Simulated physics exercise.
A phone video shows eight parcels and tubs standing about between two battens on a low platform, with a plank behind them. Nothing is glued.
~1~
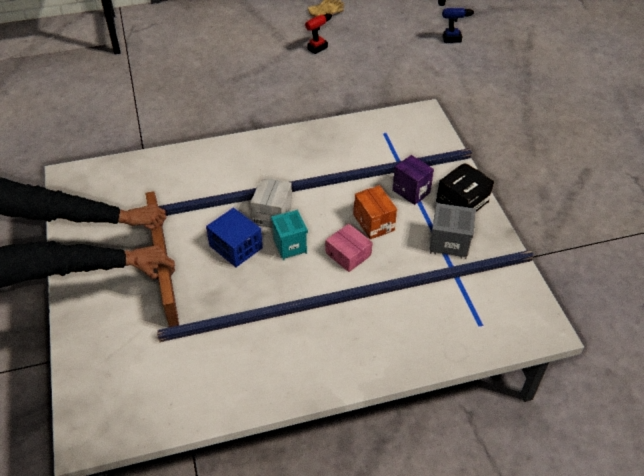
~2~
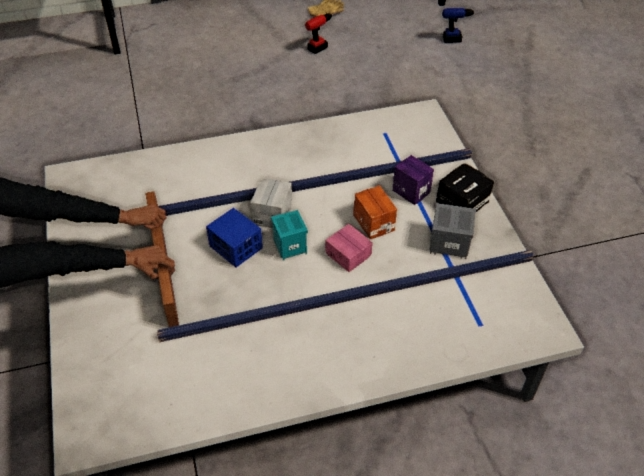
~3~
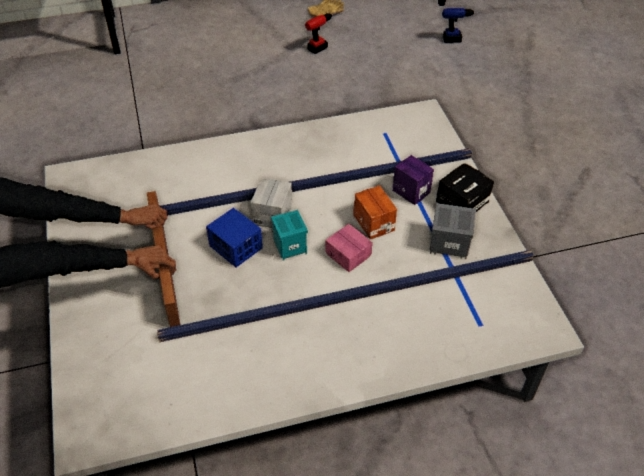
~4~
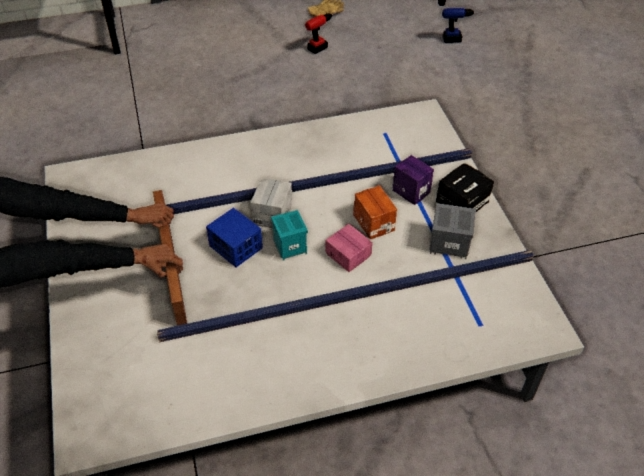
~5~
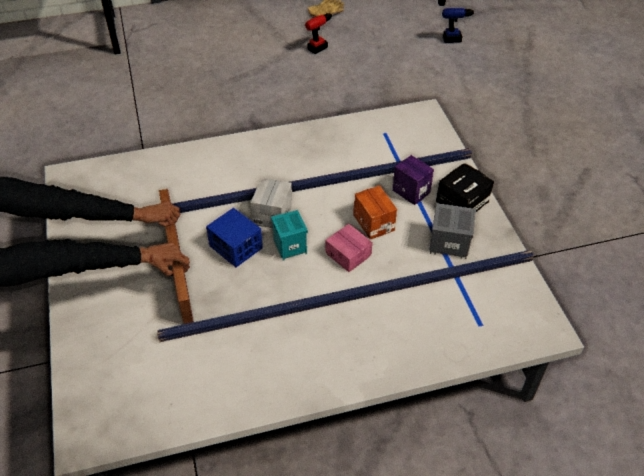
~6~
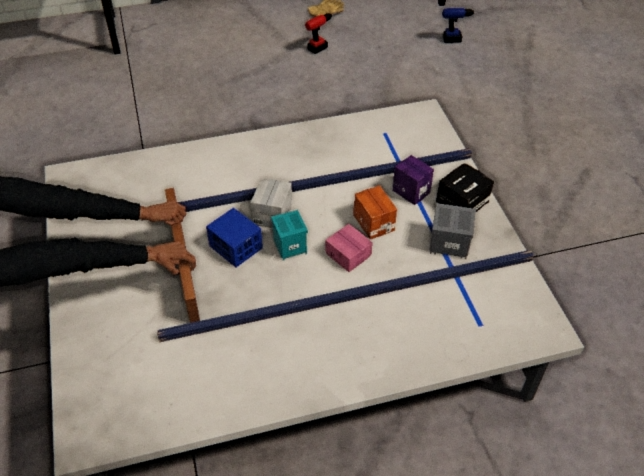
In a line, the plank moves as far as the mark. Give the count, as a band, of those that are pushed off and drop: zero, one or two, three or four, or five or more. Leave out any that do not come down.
Those that drop number one or two.
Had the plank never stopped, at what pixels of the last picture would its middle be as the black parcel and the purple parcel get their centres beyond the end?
With the black parcel it sits around (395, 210), with the purple parcel around (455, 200).
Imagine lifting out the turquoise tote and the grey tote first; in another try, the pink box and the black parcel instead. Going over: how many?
First try: 1 fallen; other try: 0.
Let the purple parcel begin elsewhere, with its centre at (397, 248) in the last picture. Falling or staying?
Started there, the object is not lost.
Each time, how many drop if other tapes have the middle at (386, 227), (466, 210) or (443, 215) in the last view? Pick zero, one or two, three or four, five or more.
One after the other, the answers are no fall at all; more than four; one or two.
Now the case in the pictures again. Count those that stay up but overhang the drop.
1 in all.
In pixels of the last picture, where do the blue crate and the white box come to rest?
Final positions: Near (443, 202); near (425, 170).
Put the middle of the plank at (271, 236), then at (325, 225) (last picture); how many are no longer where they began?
4 at one spot and 5 at the other.
Soon after, none off yet; black parcel at rest near (464, 192); grey tote at rest near (452, 231); purple parcel at rest near (413, 180).
By the end, the number that fall off is one or two; fallen, black parcel.
